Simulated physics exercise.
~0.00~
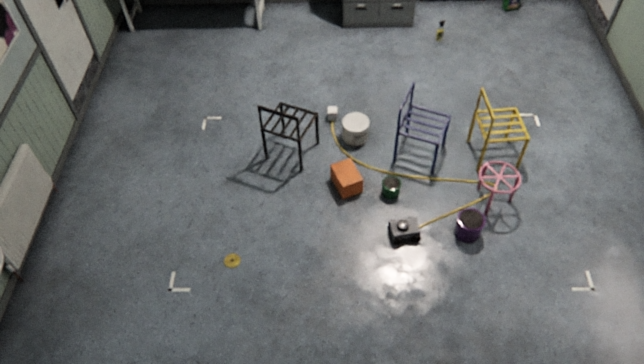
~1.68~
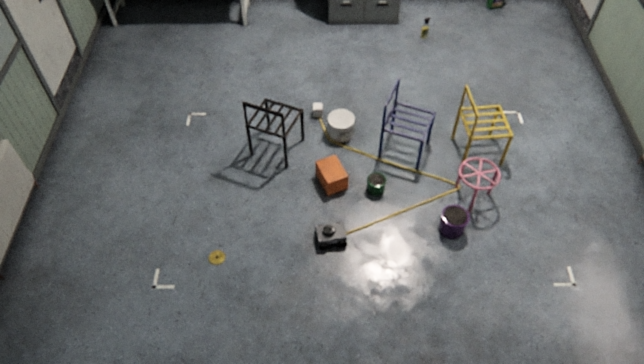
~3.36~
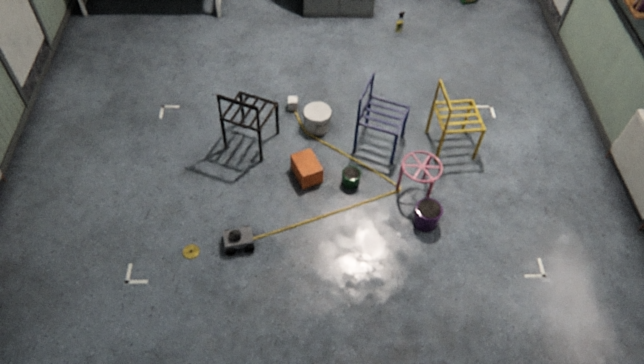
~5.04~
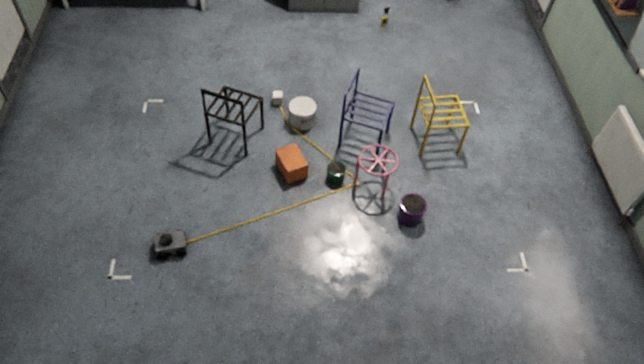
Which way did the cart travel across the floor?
The cart travelled to the left, heading toward the yellow ring with the cord stretched out behind it.
